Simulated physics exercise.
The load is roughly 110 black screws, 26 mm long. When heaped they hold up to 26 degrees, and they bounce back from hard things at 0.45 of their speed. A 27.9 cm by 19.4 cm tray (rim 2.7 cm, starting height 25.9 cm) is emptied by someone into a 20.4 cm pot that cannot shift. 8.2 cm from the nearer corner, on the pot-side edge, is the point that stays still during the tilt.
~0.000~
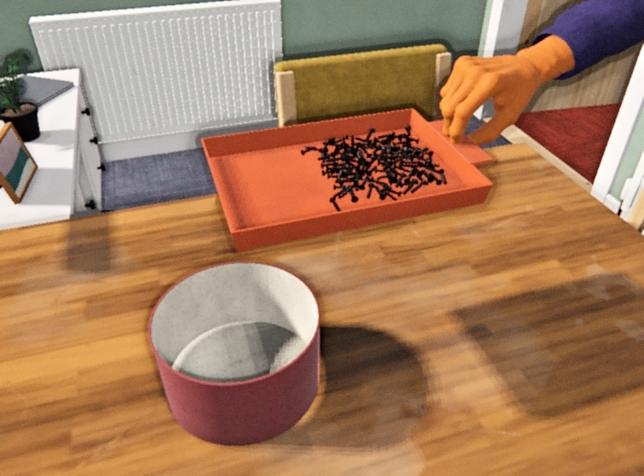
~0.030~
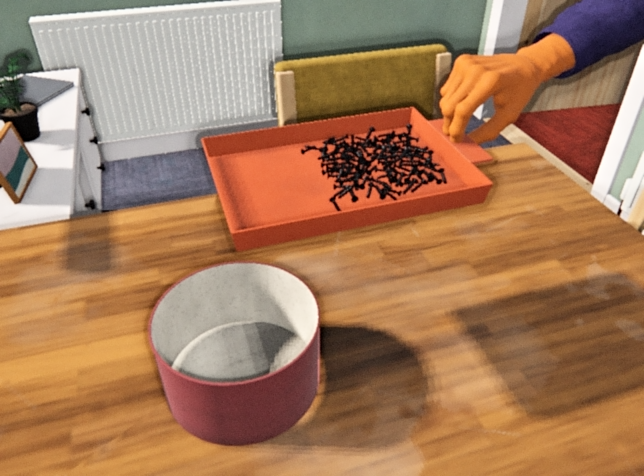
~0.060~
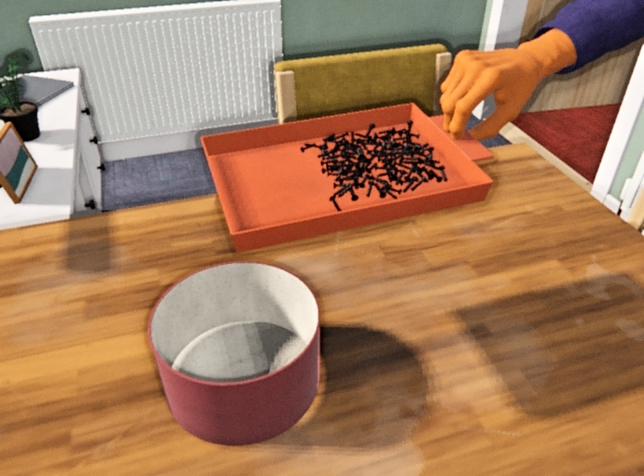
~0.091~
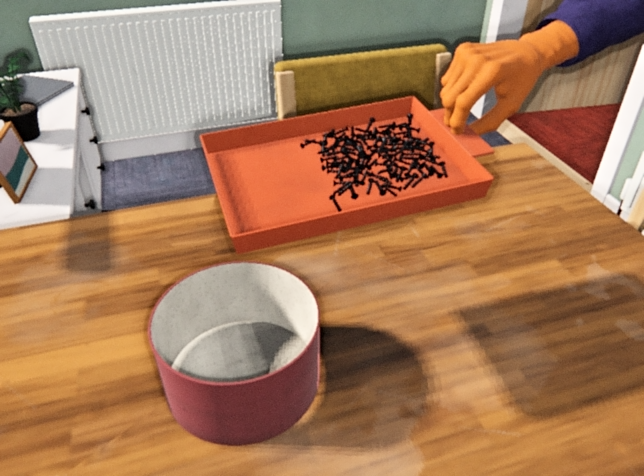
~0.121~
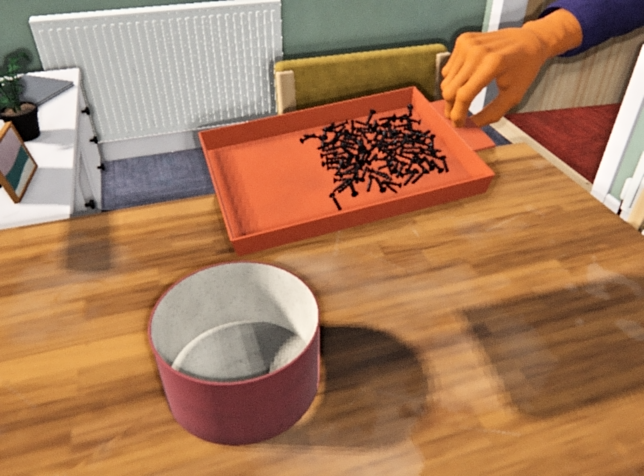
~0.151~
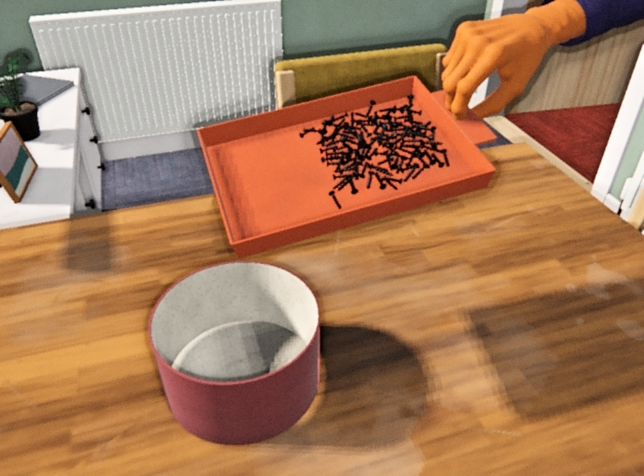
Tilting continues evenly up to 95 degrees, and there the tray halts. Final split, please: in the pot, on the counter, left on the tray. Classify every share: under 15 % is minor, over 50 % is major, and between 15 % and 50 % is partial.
Pot: Major, counter: Minor, tray: Minor.
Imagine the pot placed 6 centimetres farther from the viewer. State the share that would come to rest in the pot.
Share in pot: Approx. 25 %.
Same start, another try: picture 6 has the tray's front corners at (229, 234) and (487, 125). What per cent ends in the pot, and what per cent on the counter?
Per cent by place - pot 40, counter 60.
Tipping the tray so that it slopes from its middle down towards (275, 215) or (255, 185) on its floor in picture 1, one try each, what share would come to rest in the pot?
I'd put it at about 70 per cent for the first tilt and about 30 per cent for the second.
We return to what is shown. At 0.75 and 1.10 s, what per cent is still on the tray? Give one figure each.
Close to 75 at the first time and 5 at the second.
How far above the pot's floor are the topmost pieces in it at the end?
Measured height: Approx. 2.0 cm.
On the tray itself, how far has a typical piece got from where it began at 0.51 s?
Displacement on the tray: Roughly 7 cm.
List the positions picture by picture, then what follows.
Tray tilt 0 degrees, front corners at (235, 229) and (488, 183); middle of the pieces at (378, 159); pot at (236, 316), in the first frame.
Tray tilt 0 degrees, front corners at (235, 230) and (488, 182); middle of the pieces at (378, 158), in the second frame.
Tray tilt 2 degrees, front corners at (235, 231) and (488, 180); middle of the pieces at (378, 156), in the third frame.
Tray tilt 4 degrees, front corners at (235, 234) and (489, 177), lowest corner left front; middle of the pieces at (378, 151), in the fourth frame.
Tray tilt 7 degrees, front corners at (234, 237) and (489, 173), lowest corner left front; middle of the pieces at (379, 146), in the fifth frame.
Tray tilt 10 degrees, front corners at (234, 240) and (490, 168), lowest corner left front; middle of the pieces at (379, 139); pot at (236, 315). The tray's pace is about 115 degrees a second, in the sixth frame.
After 0.51 s, tilt 51 degrees; the tray holds 100 %, the pot 0 %.
Then, at 0.75 s, tilt 79 degrees; the tray holds 75 %, the pot 5 %.
Then, at 1.10 s, tilt 95 degrees; the tray holds 5 %, the pot 85 %.
At rest (1.9 s), pot 90 %, counter 10 %, tray 0 %.
